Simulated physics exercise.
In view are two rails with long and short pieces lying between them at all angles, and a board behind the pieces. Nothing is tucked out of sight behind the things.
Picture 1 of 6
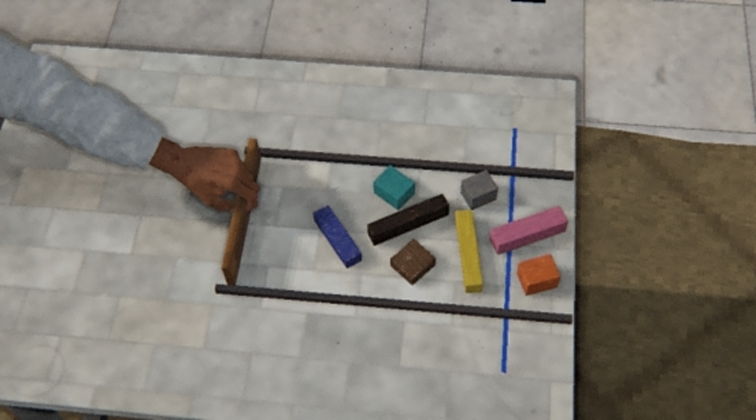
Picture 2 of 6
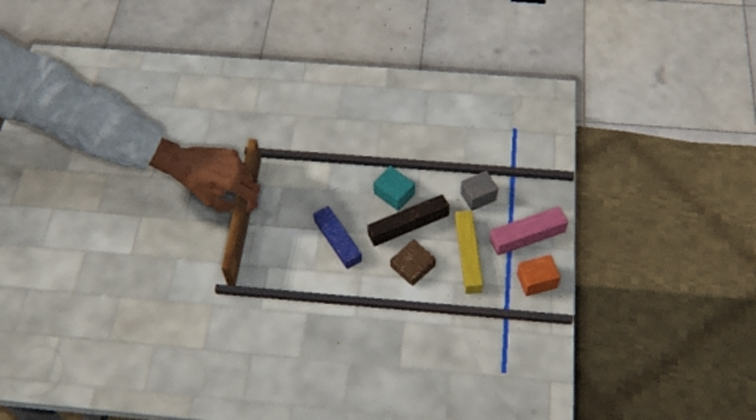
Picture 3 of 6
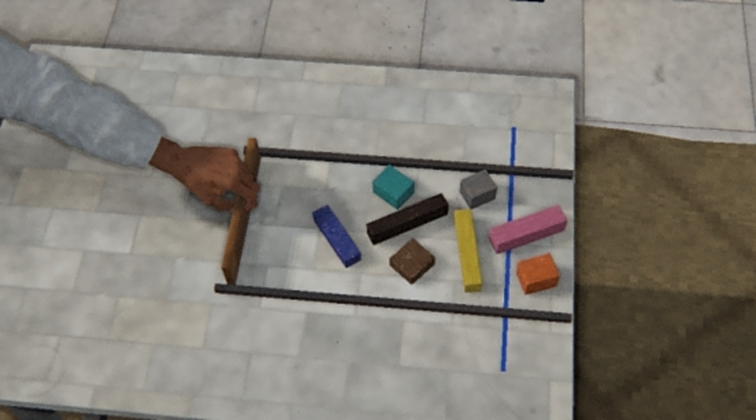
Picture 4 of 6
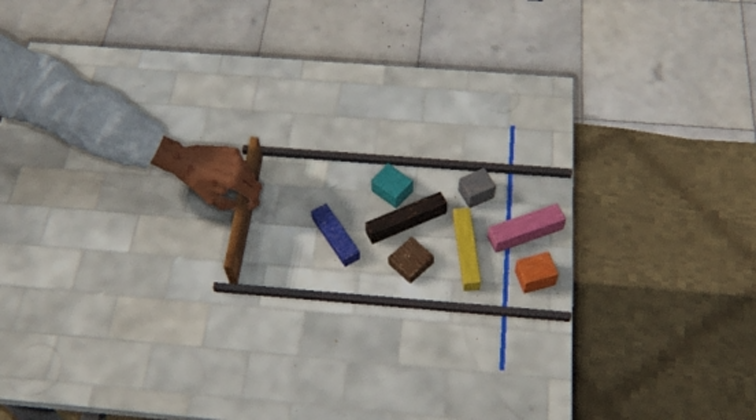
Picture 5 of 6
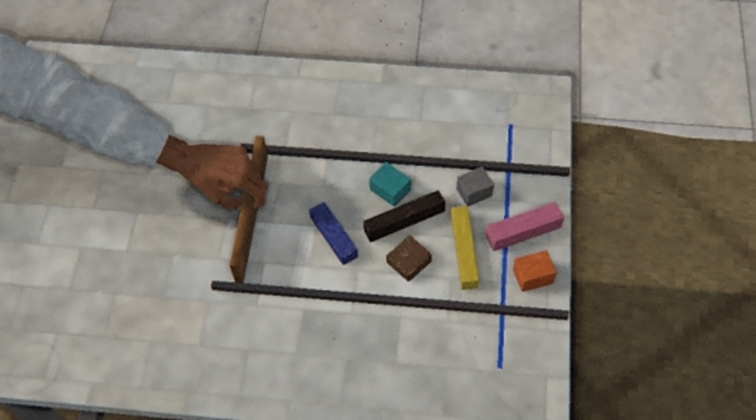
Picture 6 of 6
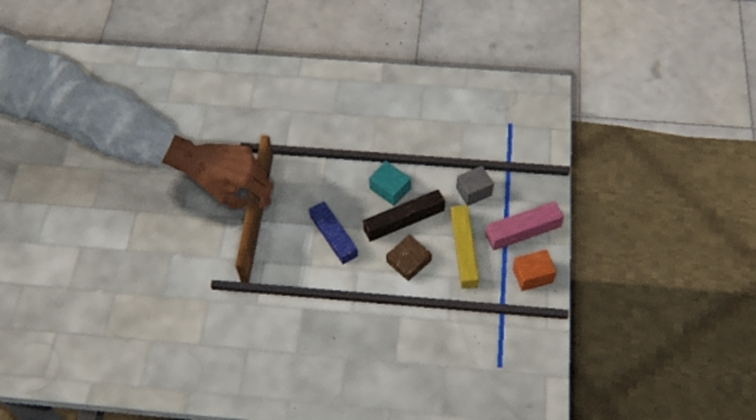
A hand in a grey sleeve holds a brown board at the left of a pale tiled tabletop, seen from above at a slant, with brown flooring at the right. Between two dark rails lie blue, black, yellow and pink bars and turquoise, brown, grey and orange blocks, a blue line crossing near the right. The hand slides the board slightly right, touching no pieces, while the view drifts very slightly.
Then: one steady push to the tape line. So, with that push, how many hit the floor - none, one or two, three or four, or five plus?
After the push, one or two are missing from the table.
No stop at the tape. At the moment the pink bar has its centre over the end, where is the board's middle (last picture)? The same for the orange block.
The middle is at (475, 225) when it's the pink bar, and at (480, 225) when it's the orange block.
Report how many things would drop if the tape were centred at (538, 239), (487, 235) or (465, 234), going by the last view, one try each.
Those tries give 6, 2 and 0.
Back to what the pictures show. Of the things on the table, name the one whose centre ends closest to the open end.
It's the yellow bar.
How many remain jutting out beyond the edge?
Count of overhanging things: 1.
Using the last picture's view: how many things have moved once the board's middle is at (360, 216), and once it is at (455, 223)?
Moved so far: 2, later 8.
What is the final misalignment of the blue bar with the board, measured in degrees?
About 0°.
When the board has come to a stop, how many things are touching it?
It ends up touching 2.
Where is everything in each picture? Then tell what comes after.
The first picture shows orange block (538, 275); pink bar (529, 230); grey block (479, 190); board (242, 210); tape (510, 242).
The second picture shows pink bar (529, 231); board (243, 211).
The third picture shows grey block (478, 190); blue bar (337, 236).
The fourth picture shows orange block (536, 273); black bar (407, 218).
The fifth picture shows pink bar (525, 227); turquoise block (390, 185).
The sixth picture shows orange block (534, 270); pink bar (524, 226); grey block (475, 186); board (255, 208); tape (506, 237).
Soon after, none off yet; orange block at rest near (534, 270); pink bar at rest near (524, 226); grey block at rest near (475, 186).
After that, none off yet; orange block at rest near (534, 270); pink bar at rest near (524, 226); grey block displaced a little near (487, 180).
And then, none off yet; orange block displaced a little near (551, 274); pink bar displaced a little near (563, 225); grey block displaced about its own width near (516, 179).
In the end, the number that fall off is one or two; gone, pink bar and orange block.
